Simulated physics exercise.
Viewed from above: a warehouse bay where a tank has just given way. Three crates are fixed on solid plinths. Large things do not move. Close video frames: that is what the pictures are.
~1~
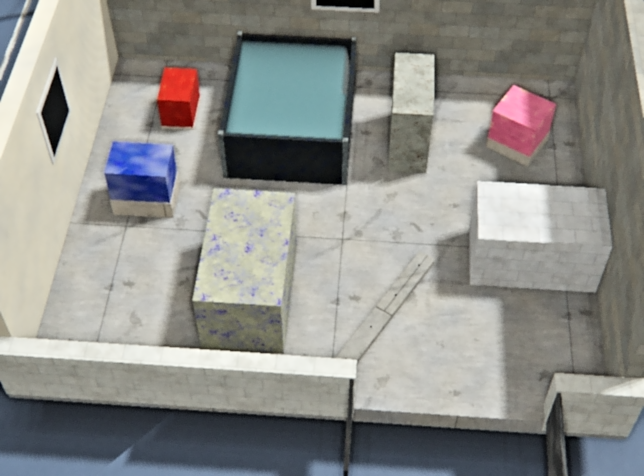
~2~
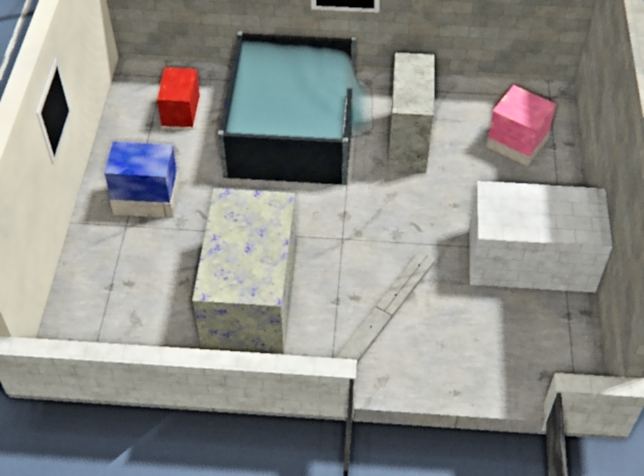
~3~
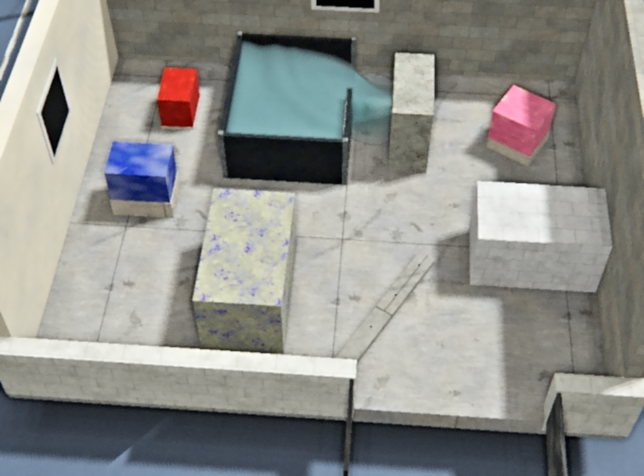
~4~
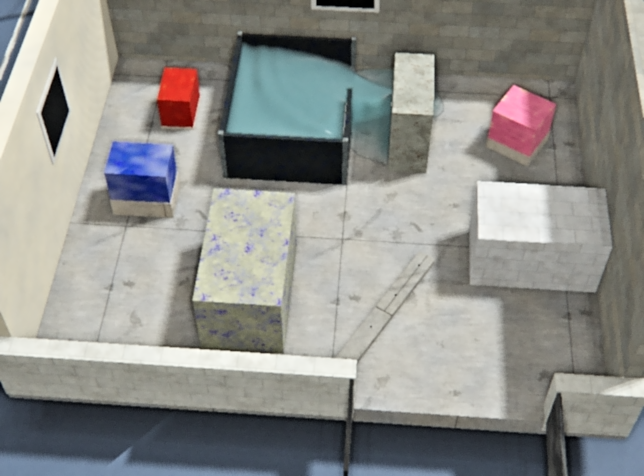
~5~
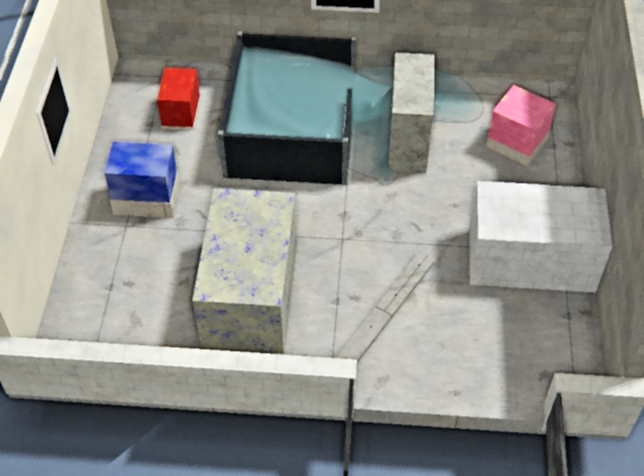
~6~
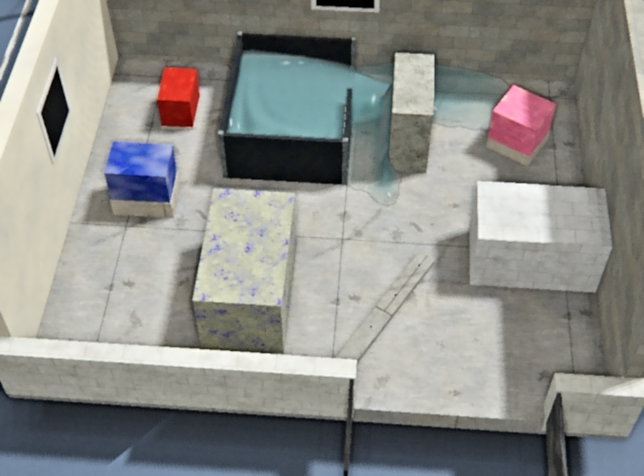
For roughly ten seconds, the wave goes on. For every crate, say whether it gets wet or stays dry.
At the end, blue crate: Clear; red crate: Doused; pink crate: Doused.
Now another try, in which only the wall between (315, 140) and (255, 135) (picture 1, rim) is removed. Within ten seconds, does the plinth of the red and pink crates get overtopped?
Red: Overtopped; pink: Not reached.
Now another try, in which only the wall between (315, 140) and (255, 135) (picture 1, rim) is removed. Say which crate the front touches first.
My pick is the crate marked blue.
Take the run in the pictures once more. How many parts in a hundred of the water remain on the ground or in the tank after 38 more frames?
Estimate: Some 100 %.
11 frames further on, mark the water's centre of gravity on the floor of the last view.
I'd put my finger on (371, 137).
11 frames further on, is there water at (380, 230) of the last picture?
Lab note: Spot reads soaked.
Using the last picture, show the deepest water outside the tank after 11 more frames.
It should be roughly at (566, 104).
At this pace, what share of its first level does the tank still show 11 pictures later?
48 percent or thereabouts.
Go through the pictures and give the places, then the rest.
The open tank at (290, 89) is whole and still, in the first picture.
The front is at (363, 85), out from the gap at (349, 95), in the second picture.
Water pours out at (349, 96) and has run to (387, 137), in the third picture.
Water pours out at (349, 97) and has run to (436, 100), in the fourth picture.
The front is at (476, 99), out from the gap at (349, 97), in the fifth picture.
Water pours out at (349, 96) and has run to a hidden place, in the sixth picture.
A moment on, water covers 20 % of the floor; the blue crate not reached, the red crate not reached, the pink crate water round its plinth.
Next, water covers 35 % of the floor; the blue crate not reached, the red crate not reached, the pink crate water round its plinth.
Then, water covers 50 % of the floor; the blue crate water round its plinth, the red crate water round its plinth, the pink crate water round its plinth.
Later, water covers 75 % of the floor; the blue crate water round its plinth, the red crate water round its plinth, the pink crate water round its plinth.
In the end, water covers 95 % of the floor; the blue crate stayed above the water, the red crate was topped, the pink crate was topped.
